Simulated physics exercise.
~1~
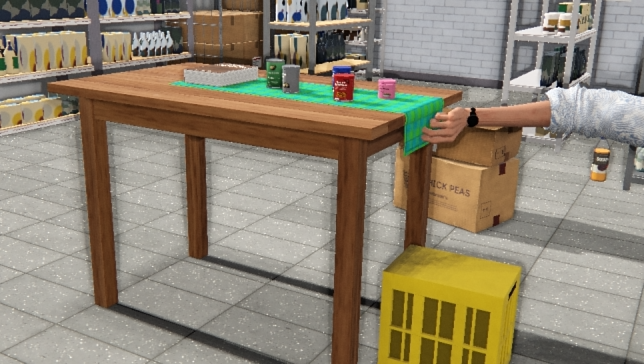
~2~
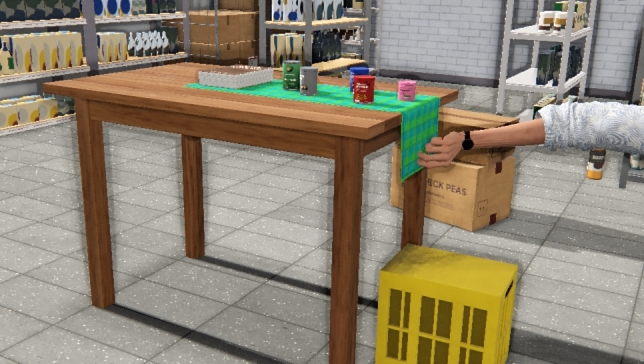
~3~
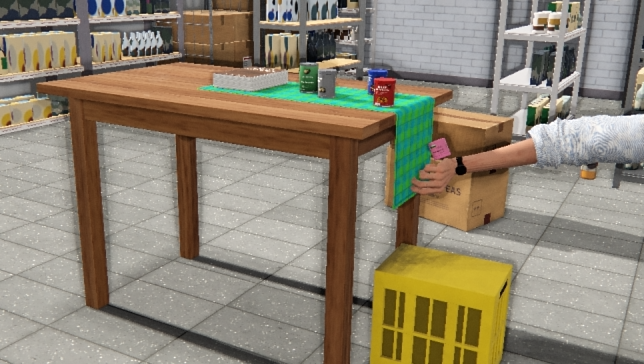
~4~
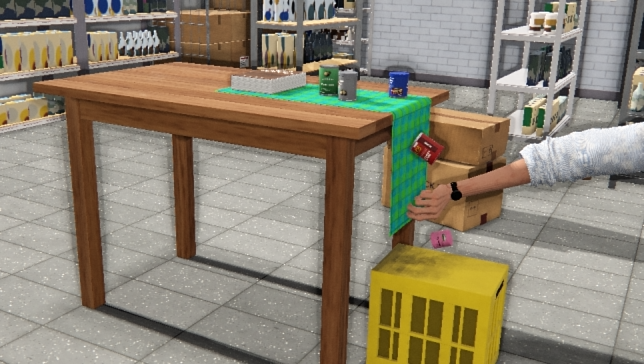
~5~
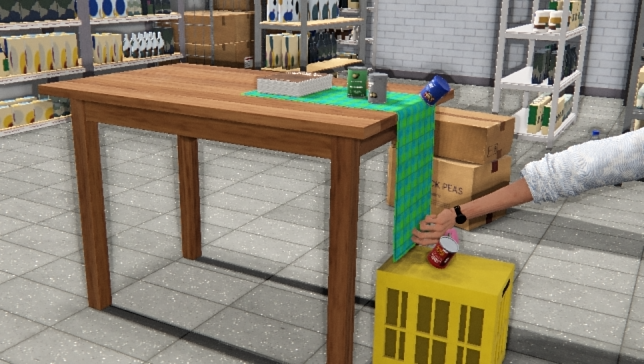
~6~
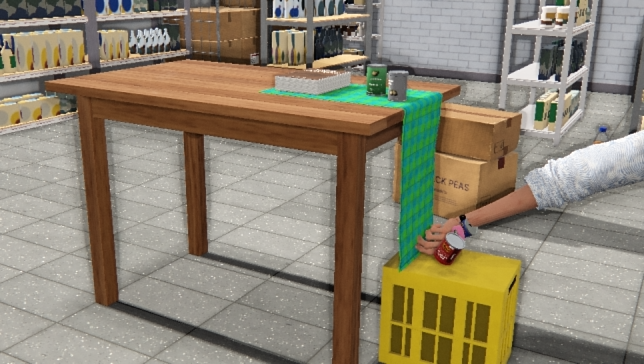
A hand in a pale sleeve reaches from the right and grips a turquoise runner hanging over the end of a wooden table, seen from slightly above in a storeroom of stocked shelves. A pale tray and green, grey, red, blue and pink containers stand on the cloth, with a yellow crate below and cardboard boxes behind. The hand draws the cloth down, and everything on it slides right. The pink pot drops first, then the red can, and lastly the blue one tips over the edge. The hem ends at the crate's top, with the tray, green can and grey can still on the table.
